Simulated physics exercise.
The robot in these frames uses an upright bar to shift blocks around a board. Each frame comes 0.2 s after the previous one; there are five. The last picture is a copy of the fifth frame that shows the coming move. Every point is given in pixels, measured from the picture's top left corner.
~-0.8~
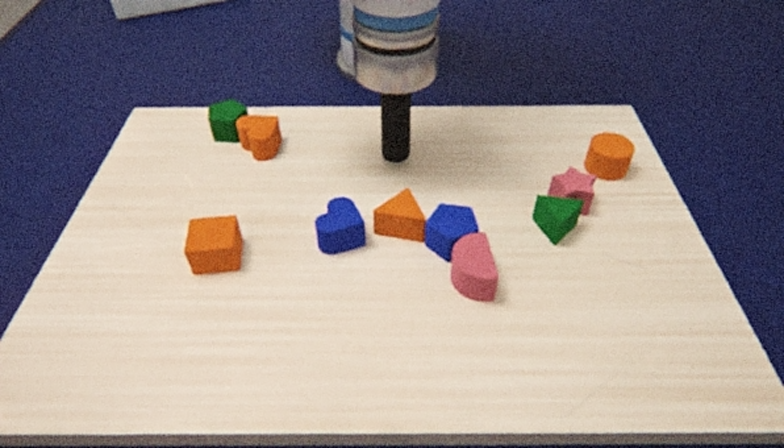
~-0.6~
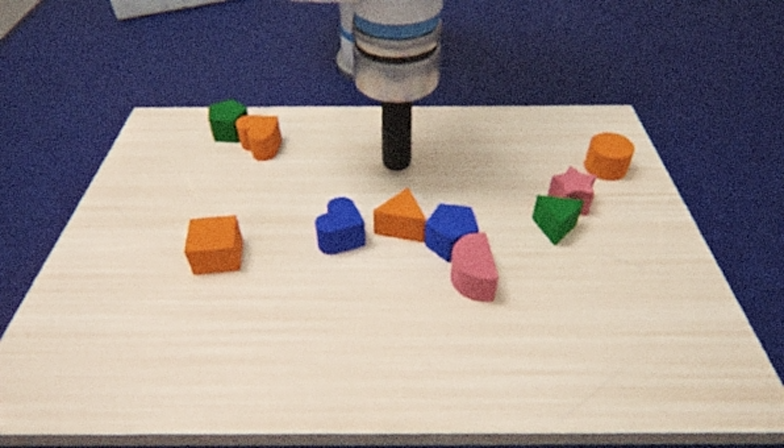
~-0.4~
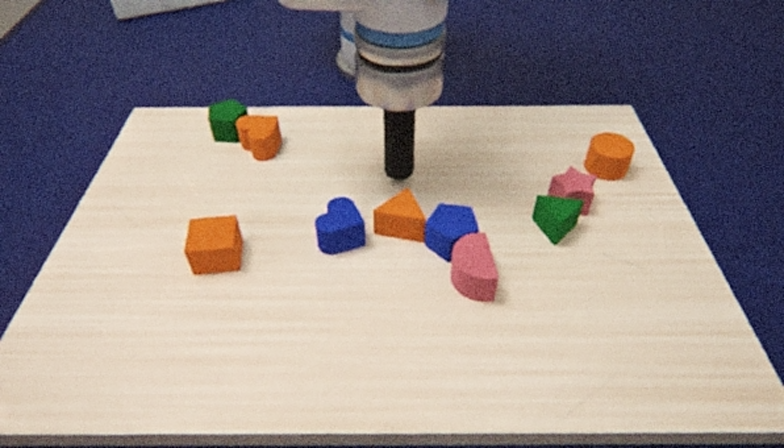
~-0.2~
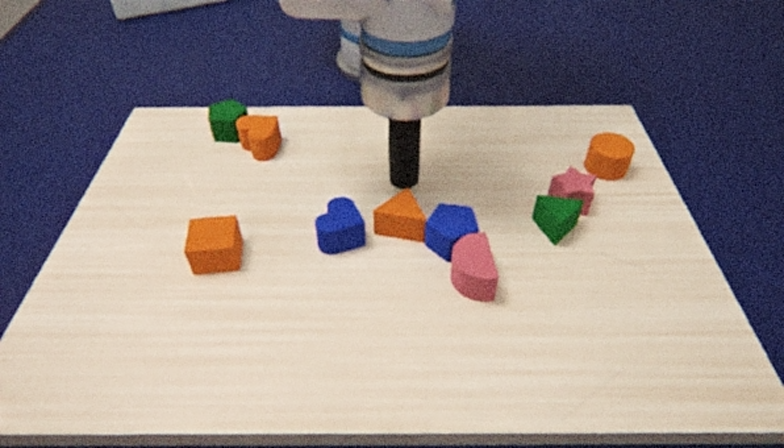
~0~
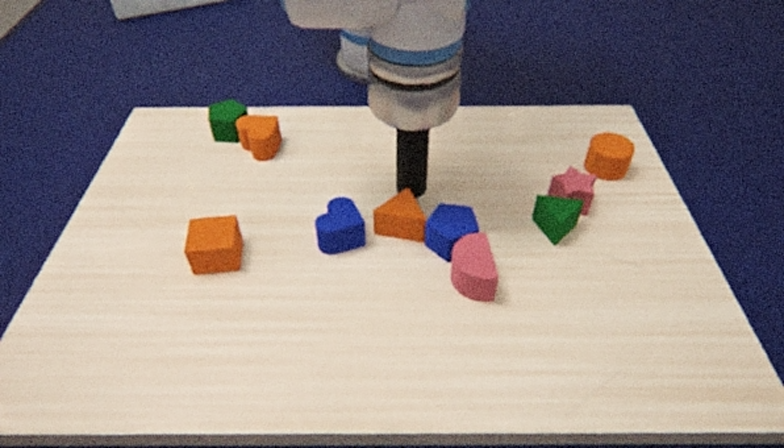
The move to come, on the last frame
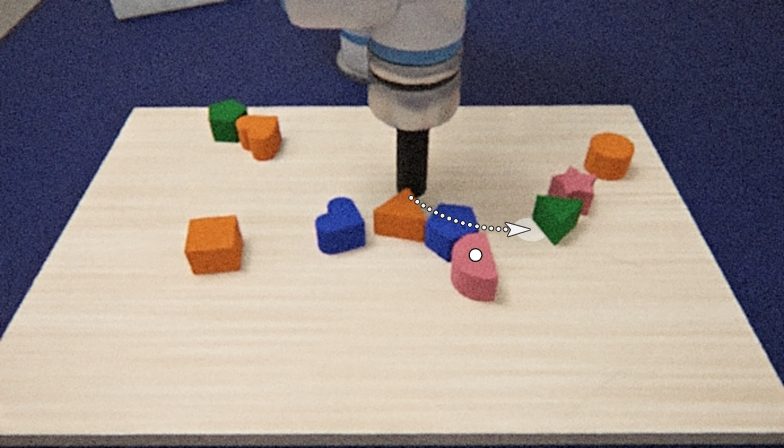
A robot arm with a black bar moved slowly toward the viewer and slightly right over a pale board of colored blocks, coming close behind the orange triangle, while none of the blocks moved.
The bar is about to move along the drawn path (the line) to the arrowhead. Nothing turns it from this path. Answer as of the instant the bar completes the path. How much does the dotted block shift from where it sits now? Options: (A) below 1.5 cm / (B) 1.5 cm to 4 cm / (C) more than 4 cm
Option A.
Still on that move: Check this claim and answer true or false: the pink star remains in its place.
The claim holds.
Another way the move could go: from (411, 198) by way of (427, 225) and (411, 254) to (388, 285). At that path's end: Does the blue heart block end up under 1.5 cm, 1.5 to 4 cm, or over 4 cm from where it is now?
I'd go with under 1.5 cm for this block.
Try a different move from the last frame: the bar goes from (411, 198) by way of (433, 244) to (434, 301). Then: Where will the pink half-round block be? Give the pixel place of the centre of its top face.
Its top centre lands on (514, 288).
The line goes from (411, 198) over (444, 217) and (486, 228) to (530, 229); the dot is on the pink half-round block.
On the path given first. One third of the way, bar (445, 209); nothing pushed yet.
Two thirds of the way, bar (488, 220); blue pentagonal block (461, 227); pink half-round block (480, 265).
At the end, bar (532, 222); orange triangle unmoved; blue pentagonal block (461, 227); pink half-round block (480, 265); green triangle (567, 206); pink star unmoved.
